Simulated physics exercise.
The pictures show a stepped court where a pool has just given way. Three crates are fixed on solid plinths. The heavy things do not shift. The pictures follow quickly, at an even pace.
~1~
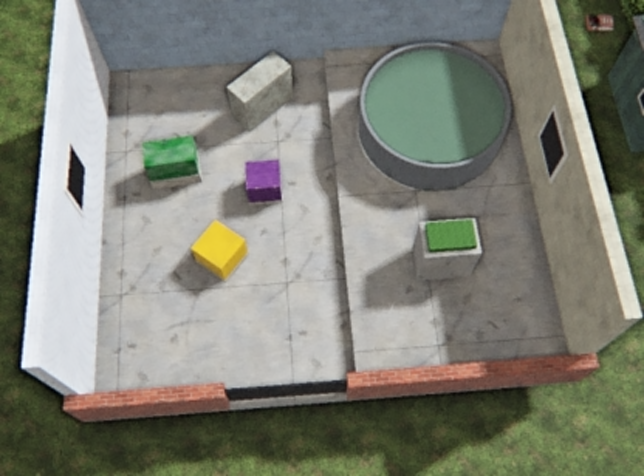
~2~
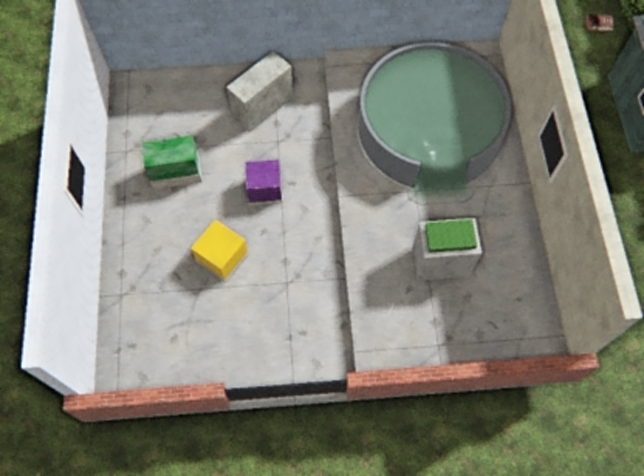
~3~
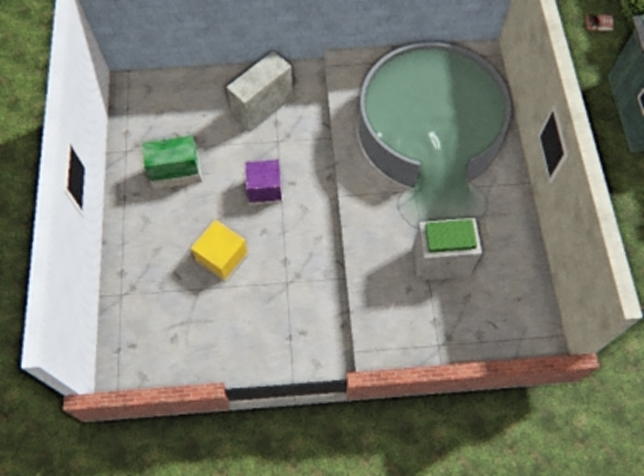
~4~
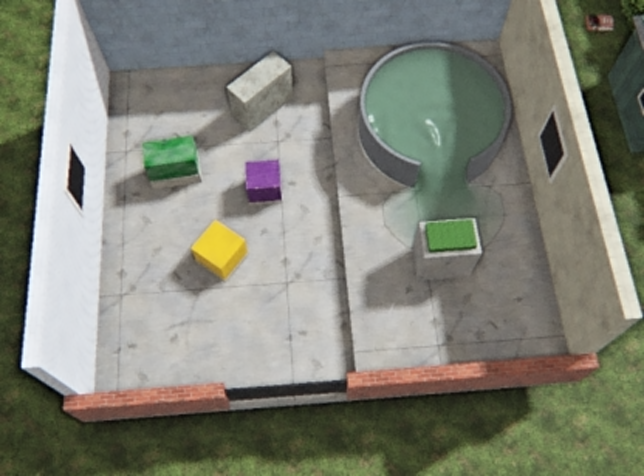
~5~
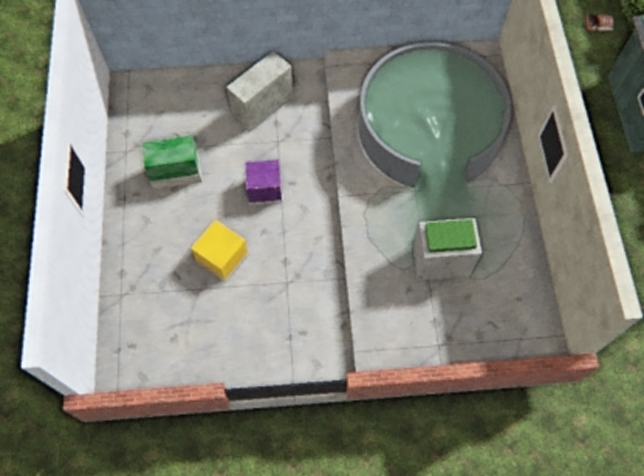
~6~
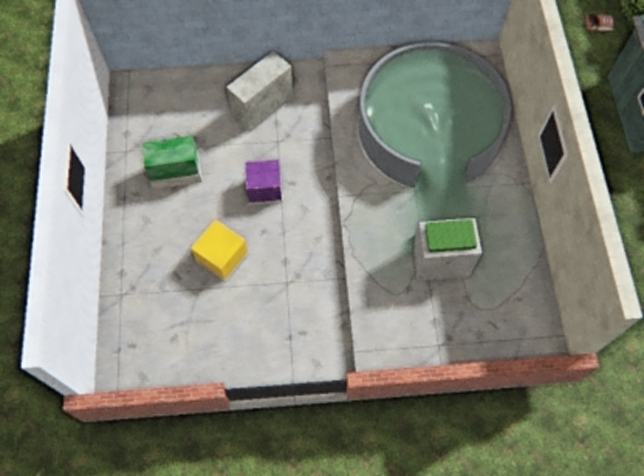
Greenish water pours from the near side of a round grey pool at the upper right of a walled, stepped court, seen from high above with grass around it. A green block, a pale stone block, a purple cube and a yellow cube sit on the left, and a green-topped pale block stands below the pool. The water spreads toward the viewer, around that block, while the camera and blocks stay still.
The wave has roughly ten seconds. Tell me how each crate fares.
The yellow crate is soaked; the purple crate is soaked; the green crate keeps dry.
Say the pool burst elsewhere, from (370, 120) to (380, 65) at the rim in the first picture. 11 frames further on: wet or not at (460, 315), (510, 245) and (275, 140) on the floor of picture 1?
One after the other: No water, clear, wet.
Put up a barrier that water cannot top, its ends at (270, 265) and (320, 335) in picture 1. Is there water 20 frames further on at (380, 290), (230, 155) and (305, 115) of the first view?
As listed: Covered, dry, not flooded.
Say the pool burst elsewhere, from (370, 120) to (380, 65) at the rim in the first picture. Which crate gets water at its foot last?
The yellow one.
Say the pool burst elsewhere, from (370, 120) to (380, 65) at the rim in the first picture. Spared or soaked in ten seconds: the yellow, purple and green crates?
Yellow is soaked; purple takes water; green takes water.
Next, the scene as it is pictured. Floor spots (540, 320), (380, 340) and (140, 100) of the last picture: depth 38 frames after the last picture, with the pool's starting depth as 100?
In that order: 25, 8 and 0 per cent.
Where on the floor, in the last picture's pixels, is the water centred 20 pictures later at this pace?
I would point to (412, 208).
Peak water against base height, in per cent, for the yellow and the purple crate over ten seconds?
About 190 and 170 per cent.
A moment on, water covers 20 % of the floor; the yellow crate not reached, the purple crate not reached, the green crate not reached.
Next, water covers 35 % of the floor; the yellow crate water round its plinth, the purple crate water round its plinth, the green crate not reached.
Then, water covers 60 % of the floor; the yellow crate water round its plinth, the purple crate water round its plinth, the green crate water round its plinth.
Later, water covers 75 % of the floor; the yellow crate water round its plinth, the purple crate water round its plinth, the green crate water round its plinth.
In the end, water covers 95 % of the floor; the yellow crate was topped, the purple crate was topped, the green crate stayed above the water.
